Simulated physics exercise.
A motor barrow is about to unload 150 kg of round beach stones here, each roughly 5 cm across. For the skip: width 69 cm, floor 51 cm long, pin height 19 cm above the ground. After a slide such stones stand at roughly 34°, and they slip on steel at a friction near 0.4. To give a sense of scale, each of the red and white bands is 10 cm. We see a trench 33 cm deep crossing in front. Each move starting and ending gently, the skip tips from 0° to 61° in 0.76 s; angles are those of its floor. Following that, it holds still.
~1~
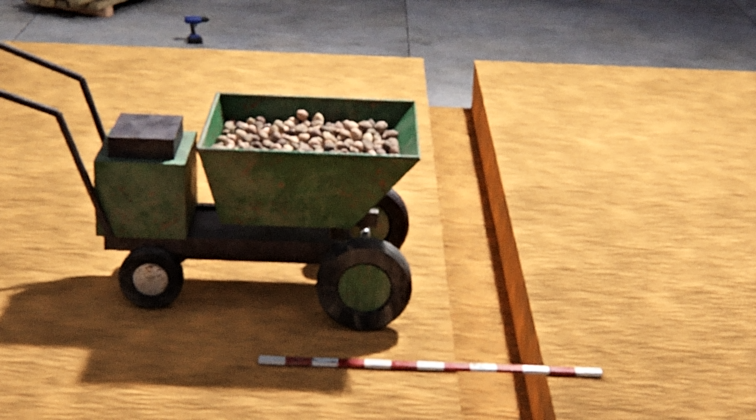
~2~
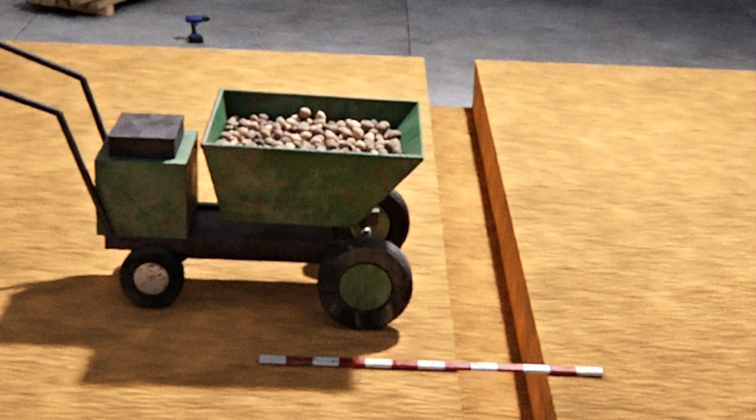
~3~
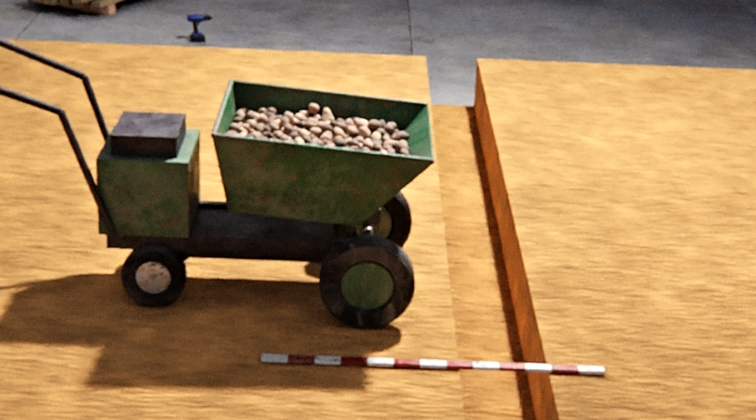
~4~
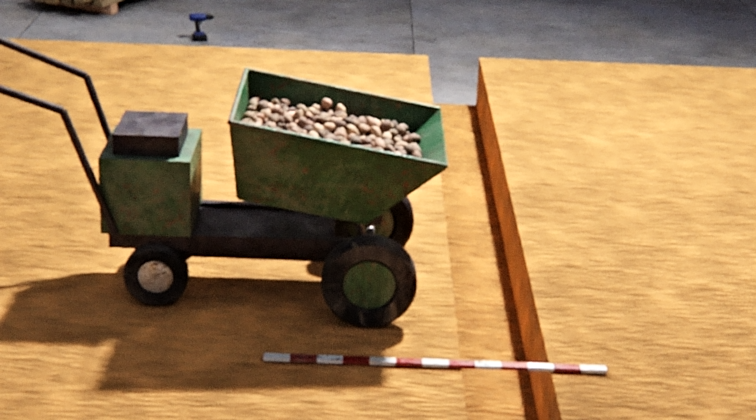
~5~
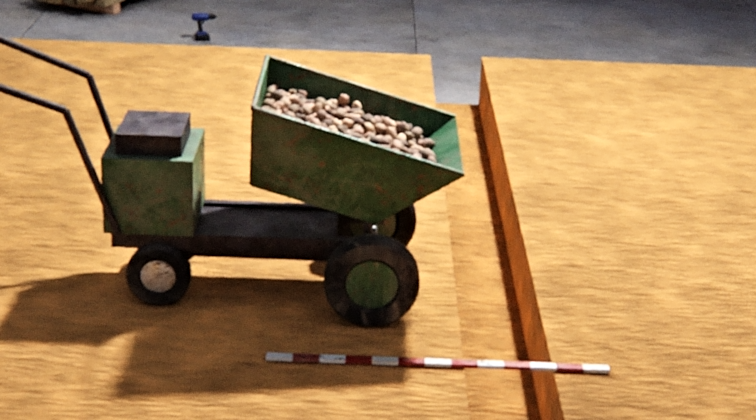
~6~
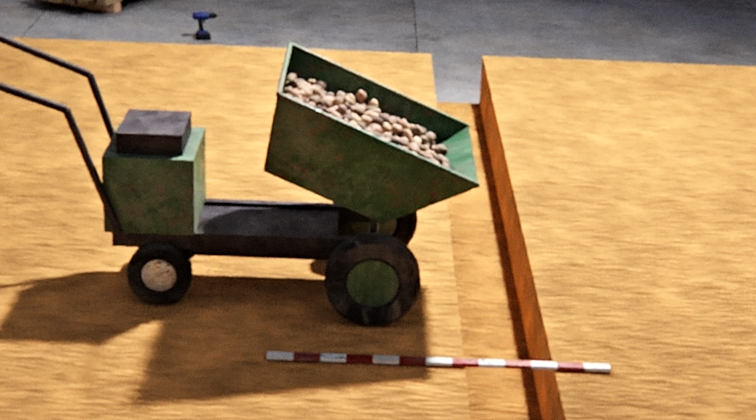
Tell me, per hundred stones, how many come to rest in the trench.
35 per hundred.
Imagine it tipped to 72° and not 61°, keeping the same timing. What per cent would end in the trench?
It comes out at about 30 percent.
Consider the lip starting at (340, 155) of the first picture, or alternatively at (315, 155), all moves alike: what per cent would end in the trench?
It'd be around 80 per cent and after that around 70 per cent.
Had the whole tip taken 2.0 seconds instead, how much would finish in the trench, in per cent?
Roughly 50% would finish there.
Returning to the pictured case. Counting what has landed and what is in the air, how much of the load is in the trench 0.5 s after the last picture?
Some 5 per cent of the load by that point.
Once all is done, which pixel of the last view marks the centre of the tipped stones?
Their middle lands near (572, 293).
Then, 0.2 s after the last picture the floor is at 51°, 100 % in the skip; the foremost stones are at (491, 211).
Then, 0.5 s after the last picture the floor is at 61°, 85 % in the skip, 4 % in the trench, 10 % past the trench; the foremost stones are at (584, 288).
Then, 0.9 s after the last picture the floor is at 61°, 43 % in the skip, 5 % in the trench, 52 % past the trench; the foremost stones are at (715, 308).
Then, 2.8 s after the last picture the floor is at 61°, 8 % in the skip, 35 % in the trench, 57 % past the trench; the foremost stones are past the picture's edge.
